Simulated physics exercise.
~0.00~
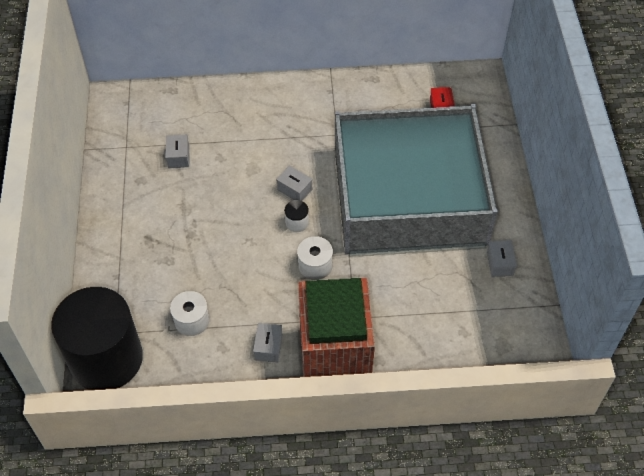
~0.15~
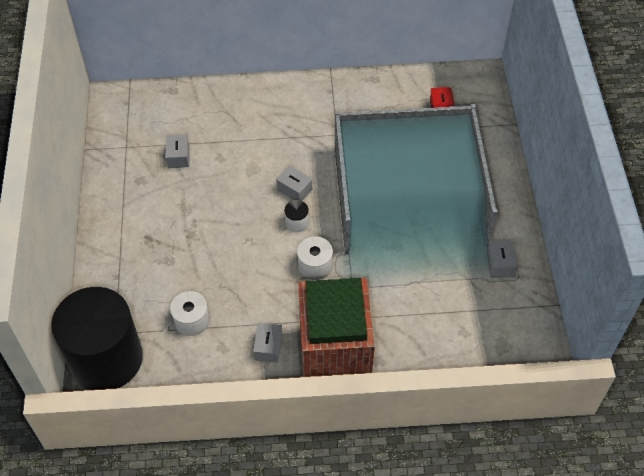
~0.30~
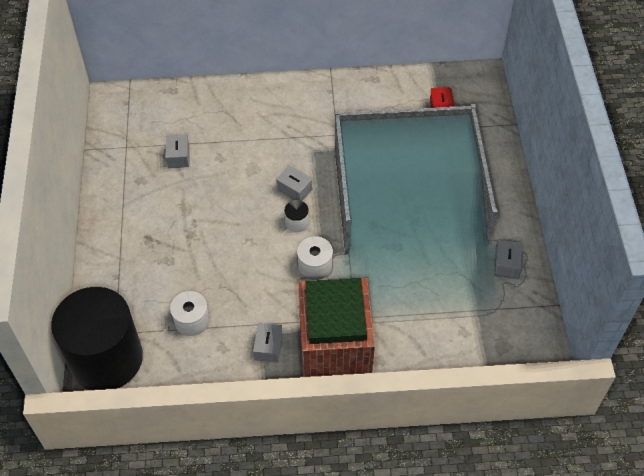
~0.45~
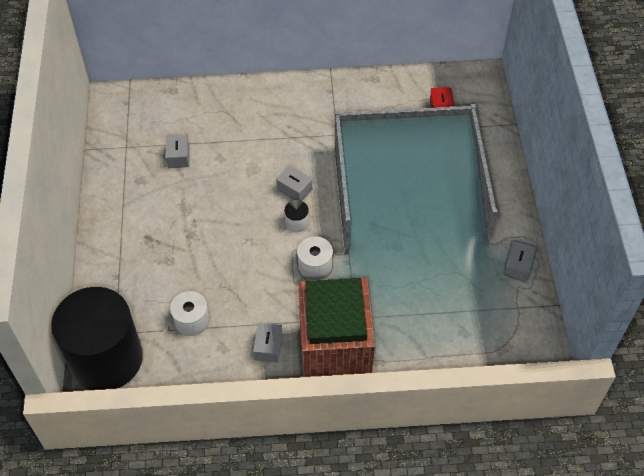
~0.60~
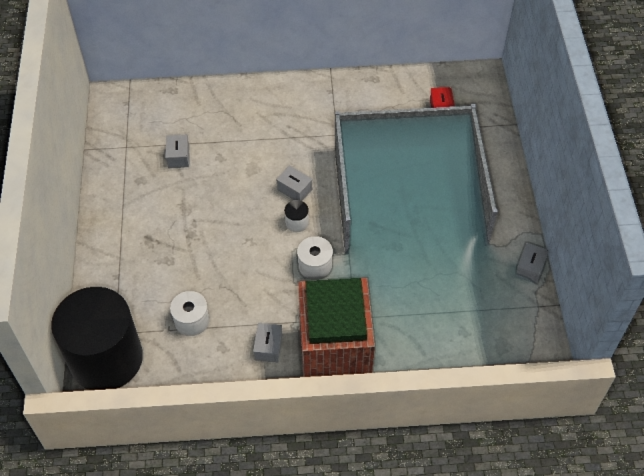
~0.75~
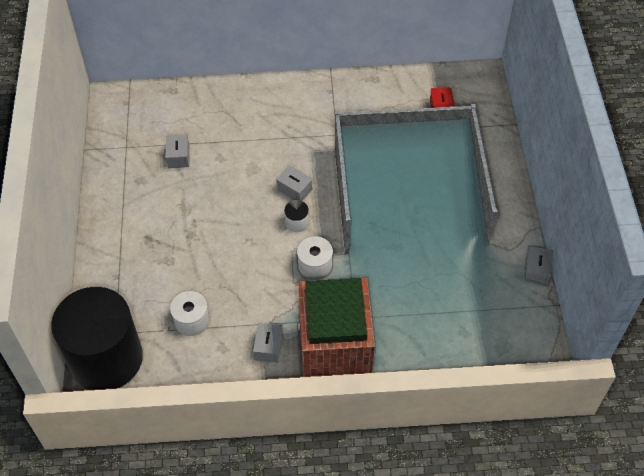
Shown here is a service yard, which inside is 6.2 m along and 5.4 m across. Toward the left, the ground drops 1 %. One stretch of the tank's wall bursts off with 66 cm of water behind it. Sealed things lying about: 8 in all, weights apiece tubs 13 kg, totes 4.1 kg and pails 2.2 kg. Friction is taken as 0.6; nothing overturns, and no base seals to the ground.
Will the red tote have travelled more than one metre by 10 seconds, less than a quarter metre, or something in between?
Movement: Medium.
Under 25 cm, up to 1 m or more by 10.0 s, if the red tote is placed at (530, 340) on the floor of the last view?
What happens is that it covers a big distance.
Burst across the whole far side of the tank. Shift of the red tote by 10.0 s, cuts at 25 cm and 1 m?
Under that change, the red tote covers a big distance.
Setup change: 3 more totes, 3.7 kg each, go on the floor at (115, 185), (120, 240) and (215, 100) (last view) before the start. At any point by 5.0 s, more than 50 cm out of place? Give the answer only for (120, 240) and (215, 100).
Lab note - in order: Above threshold / below threshold.
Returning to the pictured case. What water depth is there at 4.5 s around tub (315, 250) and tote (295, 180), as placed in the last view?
Close to 4 and 1 centimetres.
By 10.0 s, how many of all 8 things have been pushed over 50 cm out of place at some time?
The number is 5.
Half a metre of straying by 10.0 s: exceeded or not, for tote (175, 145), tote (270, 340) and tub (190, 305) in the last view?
Well, going one by one, it's too far, too far and too far.
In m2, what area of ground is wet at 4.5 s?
That flooded area is roughly 25 m2.
After 2.0 s the red tote is near (443, 98), 0.0 m from its start, aground; 0 afloat.
After 4.5 s the red tote is near (438, 97), 0.1 m from its start, aground; 2 afloat.
After 7.0 s the red tote is near (417, 121), 0.6 m from its start, aground; 4 afloat.
After 10.0 s the red tote is near (417, 121), 0.6 m from its start, aground; 5 afloat.
